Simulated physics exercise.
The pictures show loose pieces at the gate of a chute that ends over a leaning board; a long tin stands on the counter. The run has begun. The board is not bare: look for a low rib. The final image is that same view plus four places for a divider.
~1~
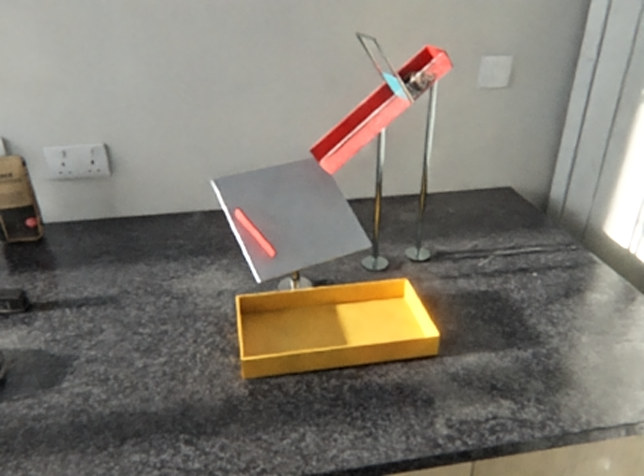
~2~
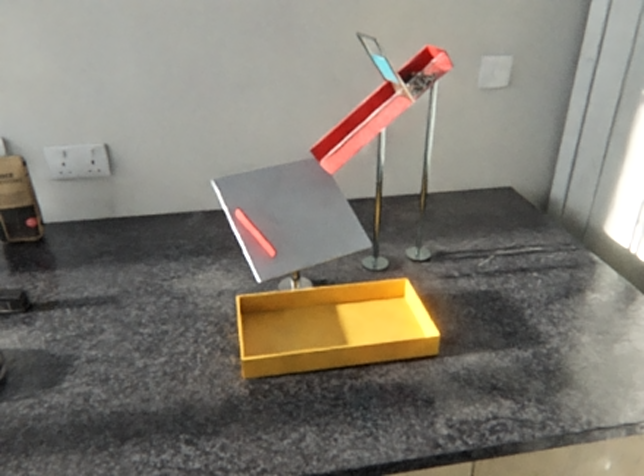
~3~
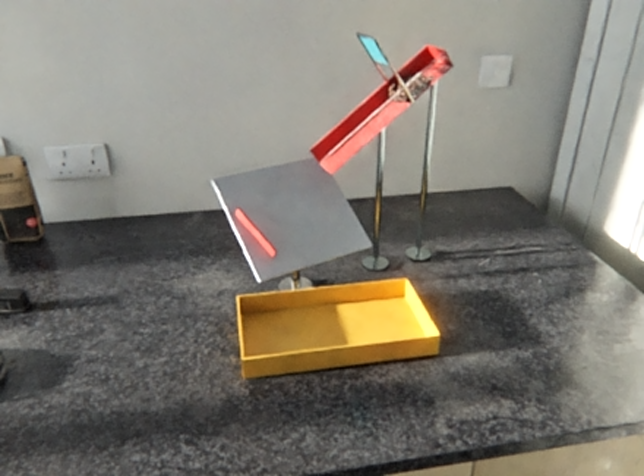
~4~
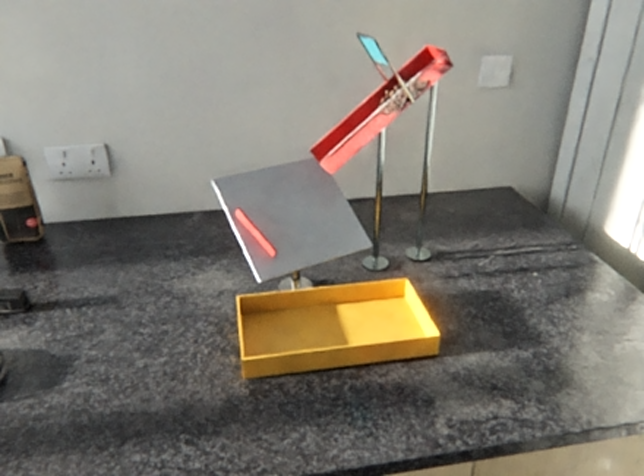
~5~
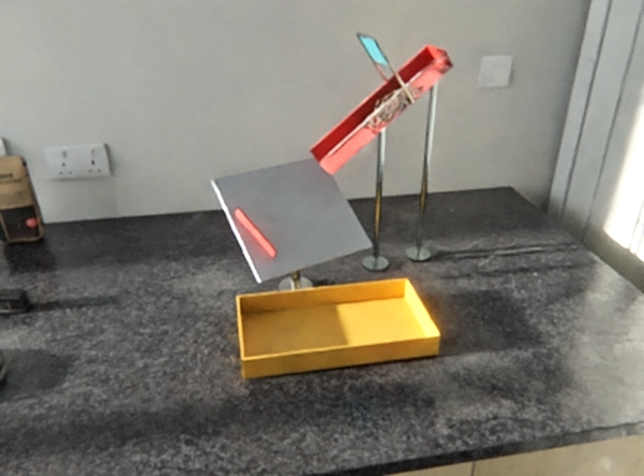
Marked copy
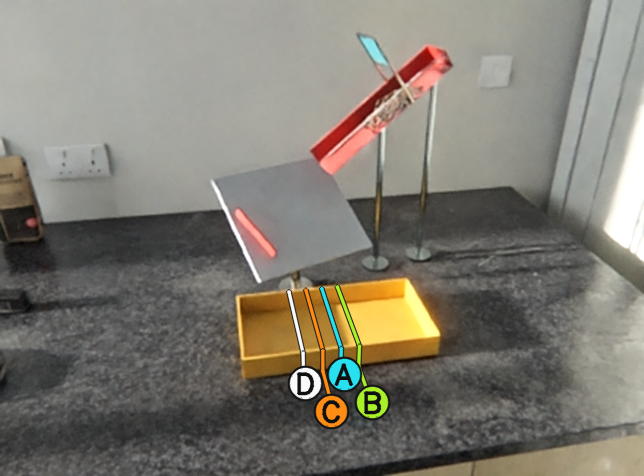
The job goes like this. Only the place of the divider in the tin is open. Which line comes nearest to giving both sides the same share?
It is C.
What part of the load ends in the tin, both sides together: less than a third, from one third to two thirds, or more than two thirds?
More than two thirds.
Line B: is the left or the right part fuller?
Left.
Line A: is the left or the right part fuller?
More lands on the left.
On the marked copy, line A crosses the front rim at (341, 347); line B crosses the front rim at (359, 345); line C crosses the front rim at (322, 349); line D crosses the front rim at (302, 352).
With A, of what is caught, most on the left of the divider, a small part on the right.
With B, of what is caught, nearly all on the left of the divider, a small part on the right.
With C, of what is caught, about half on the left of the divider, about half on the right.
With D, of what is caught, a small part on the left of the divider, nearly all on the right.
